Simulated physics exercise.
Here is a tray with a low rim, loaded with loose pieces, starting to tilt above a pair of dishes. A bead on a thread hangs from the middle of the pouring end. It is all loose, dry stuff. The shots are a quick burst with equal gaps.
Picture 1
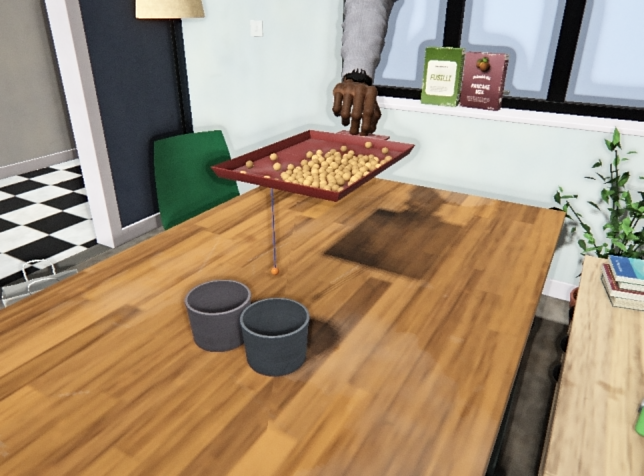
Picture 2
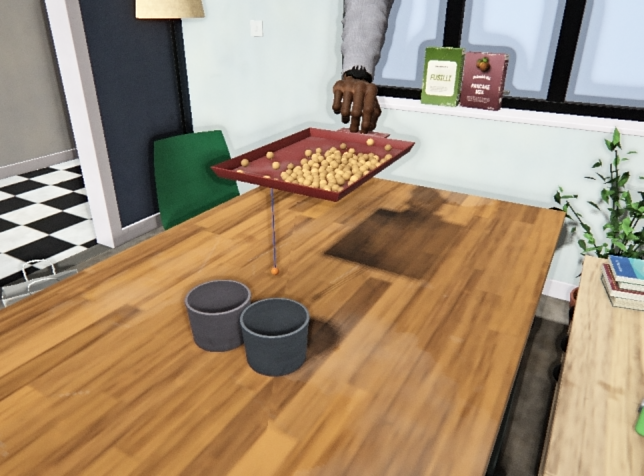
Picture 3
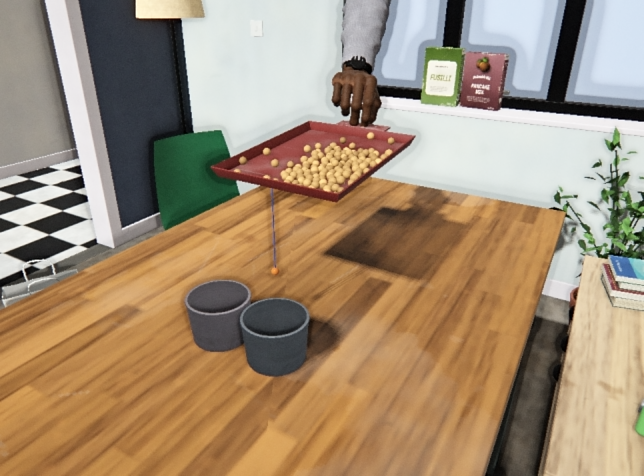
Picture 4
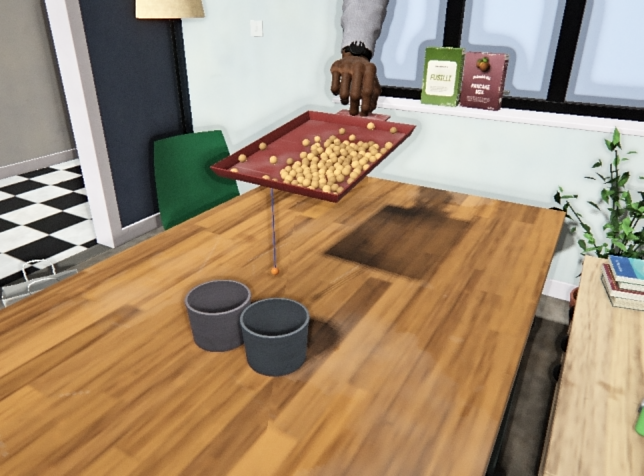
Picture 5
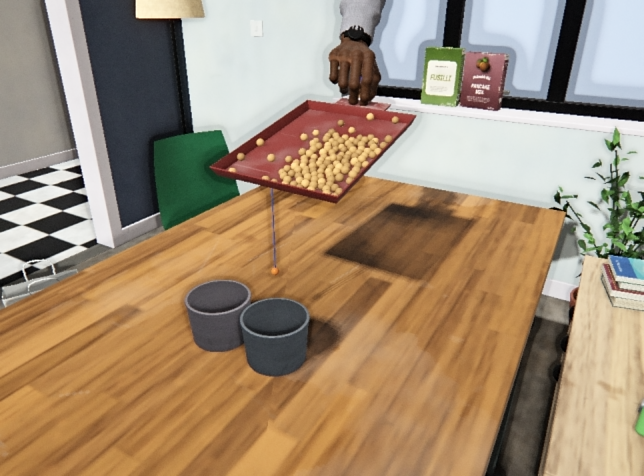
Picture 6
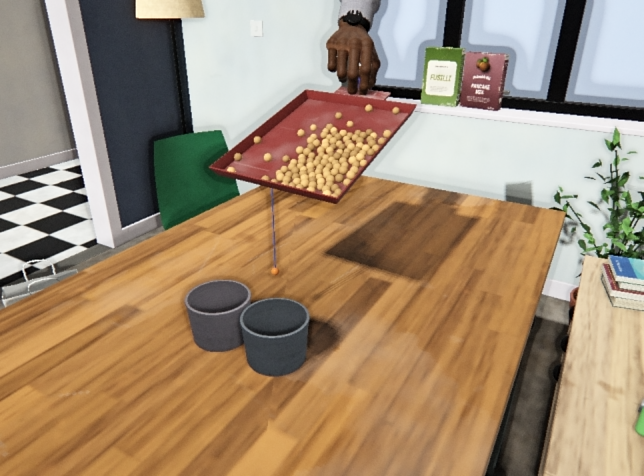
The clip shows a dark hand at the far edge of a red tray of round tan pieces above two gray dishes, raising that edge gradually so the tray tilts more steeply, while a small bead hangs below on a thread.
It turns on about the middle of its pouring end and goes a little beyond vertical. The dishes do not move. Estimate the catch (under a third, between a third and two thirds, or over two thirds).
Caught overall: From one third to two thirds.
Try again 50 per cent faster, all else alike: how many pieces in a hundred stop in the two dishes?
It comes to 60 per cent or so.
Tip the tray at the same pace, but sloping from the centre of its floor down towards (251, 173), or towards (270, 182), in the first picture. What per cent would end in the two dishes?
Roughly 10 per cent, and 50 per cent.
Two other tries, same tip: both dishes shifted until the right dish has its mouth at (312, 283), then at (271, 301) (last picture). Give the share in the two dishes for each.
In turn 0 and 50 in a hundred.
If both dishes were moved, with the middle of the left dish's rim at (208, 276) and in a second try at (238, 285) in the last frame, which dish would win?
At the first place right, at the second the dish on the right.
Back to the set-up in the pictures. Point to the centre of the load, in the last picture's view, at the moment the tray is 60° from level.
Around (289, 197).
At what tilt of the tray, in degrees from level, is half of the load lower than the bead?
Around 75° of tilt.
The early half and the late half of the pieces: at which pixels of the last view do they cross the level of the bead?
The first part at (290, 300); the rest at (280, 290).
Just after the last frame, tray tipped steeply; roughly half on the tray; about a tenth in the right dish; just a few in the left dish; about a tenth outside both; roughly a quarter in the air.
A moment on, tray tipped right over; roughly a third in the right dish; about a tenth in the left dish; roughly half outside both; just a few in the air.
Further on, tray tipped past a quarter turn; roughly a third in the right dish; about a tenth in the left dish; roughly half outside both.
When it is over, tray tipped past a quarter turn; roughly a third in the right dish; about a tenth in the left dish; roughly half outside both.
